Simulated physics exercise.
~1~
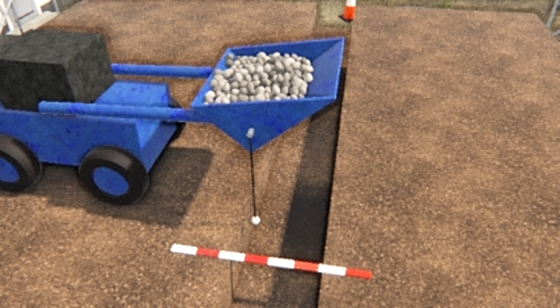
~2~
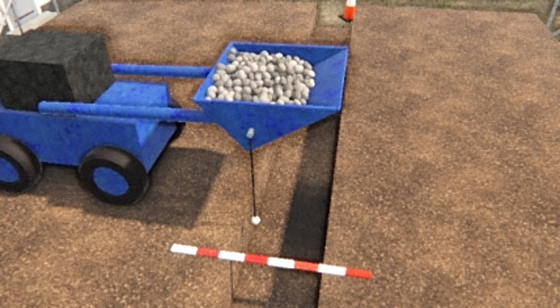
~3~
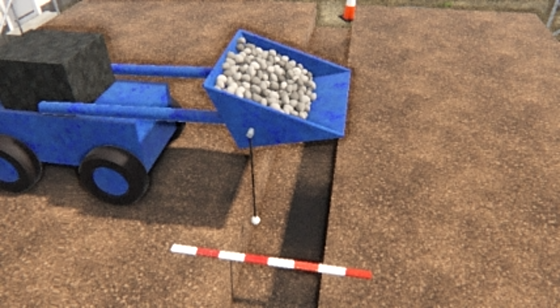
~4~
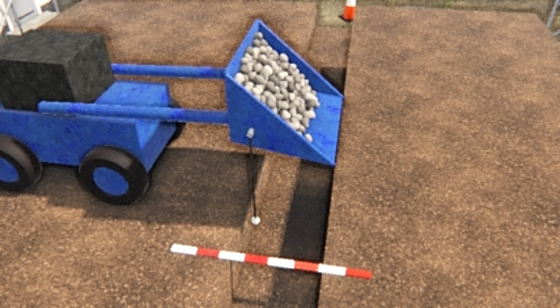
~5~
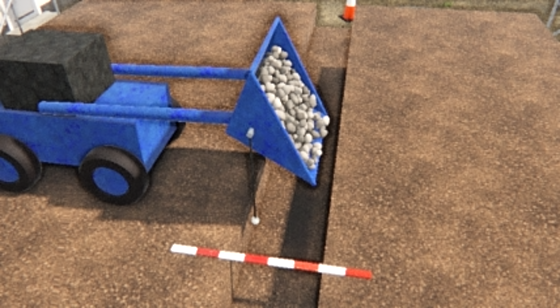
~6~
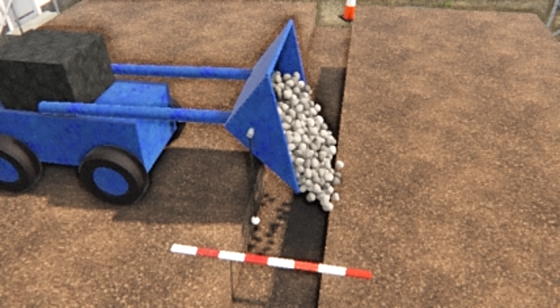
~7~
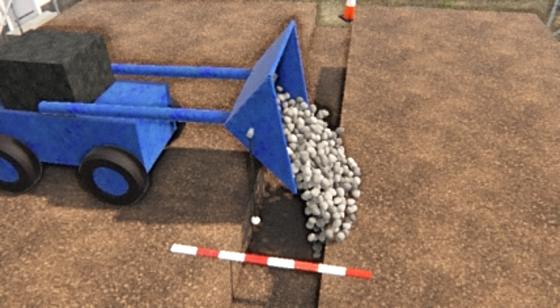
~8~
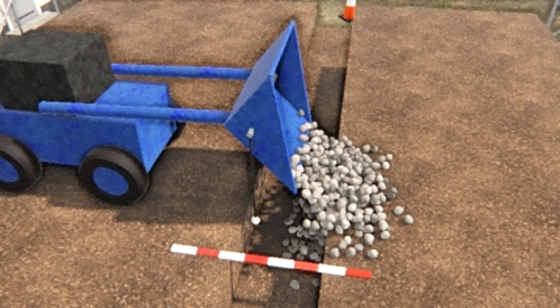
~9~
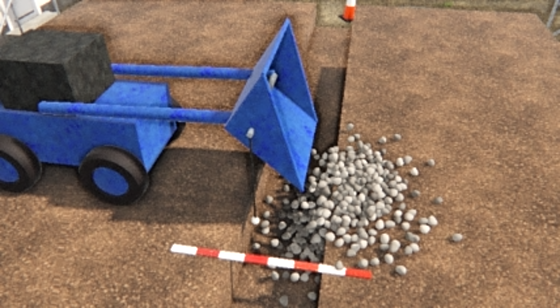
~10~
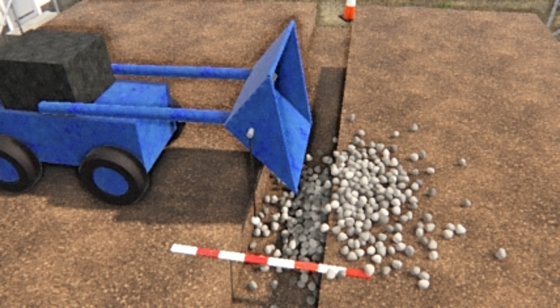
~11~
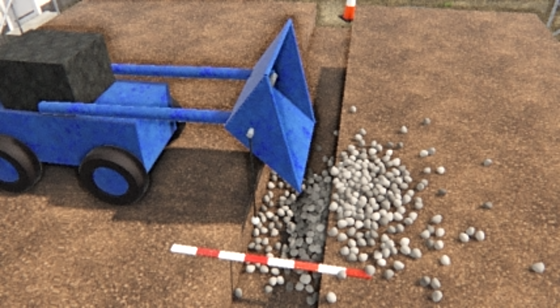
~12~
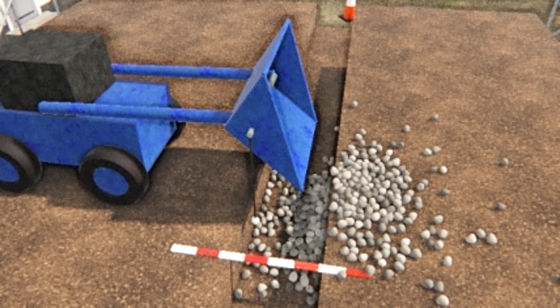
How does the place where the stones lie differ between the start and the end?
At the start the stones are heaped in the raised blue bucket. At the end they lie lower down and further right, partly in the trench and partly scattered on the brown ground to its right.
Blue loader bucket tipping forward and spilling pale stones, some settling in a narrow trench and others scattering on the ground beyond.
